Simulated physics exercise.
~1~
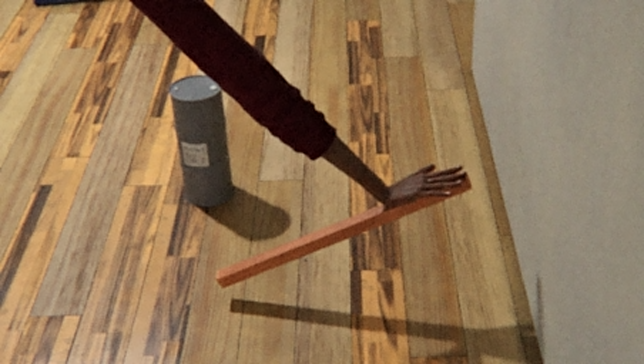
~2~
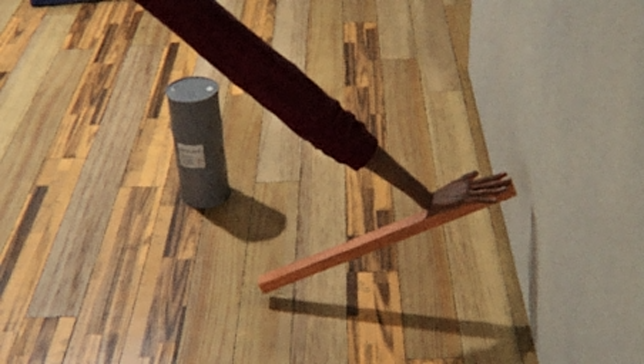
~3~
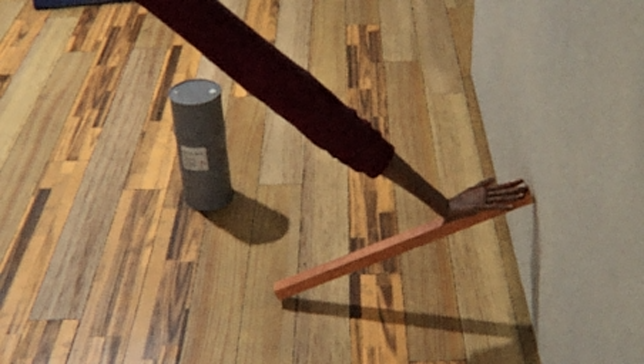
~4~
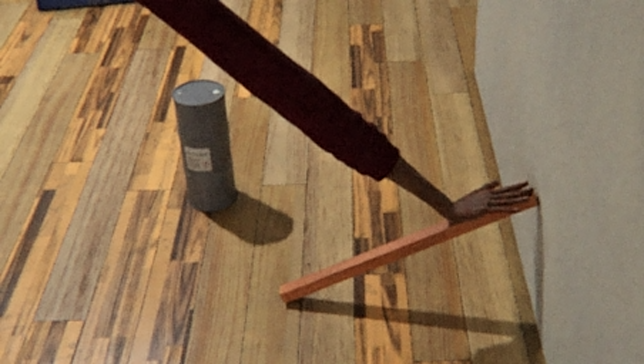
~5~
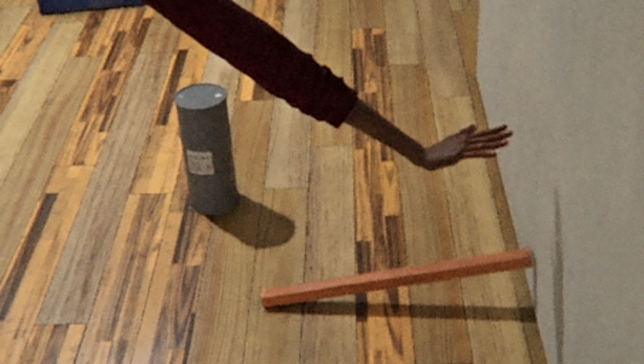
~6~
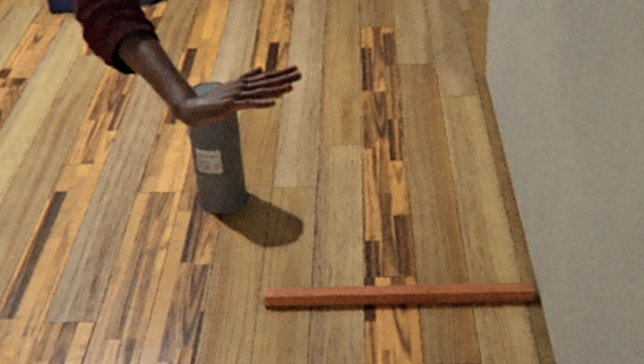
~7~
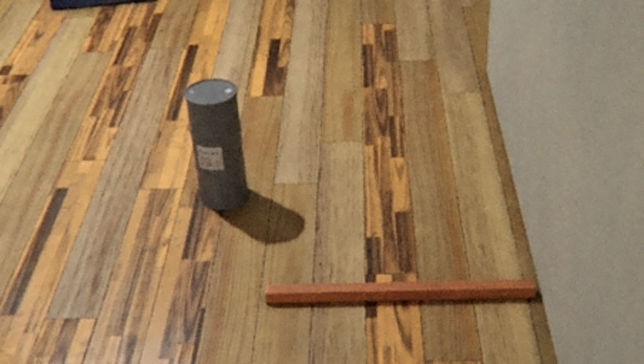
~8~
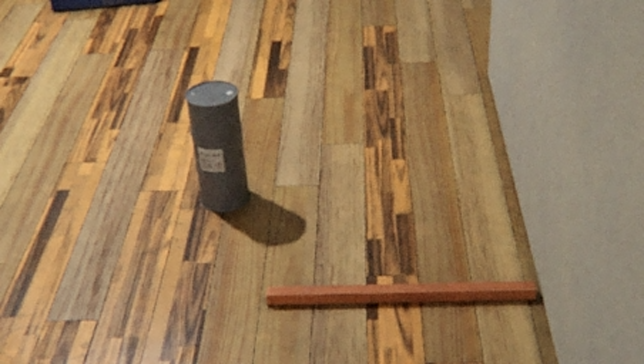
On a wood-plank floor beside a pale wall, a hand slid an orange pole rightward until its raised end leaned against the wall, then let go and drew back; the pole slipped down and ended lying flat, while a grey canister stood nearby.
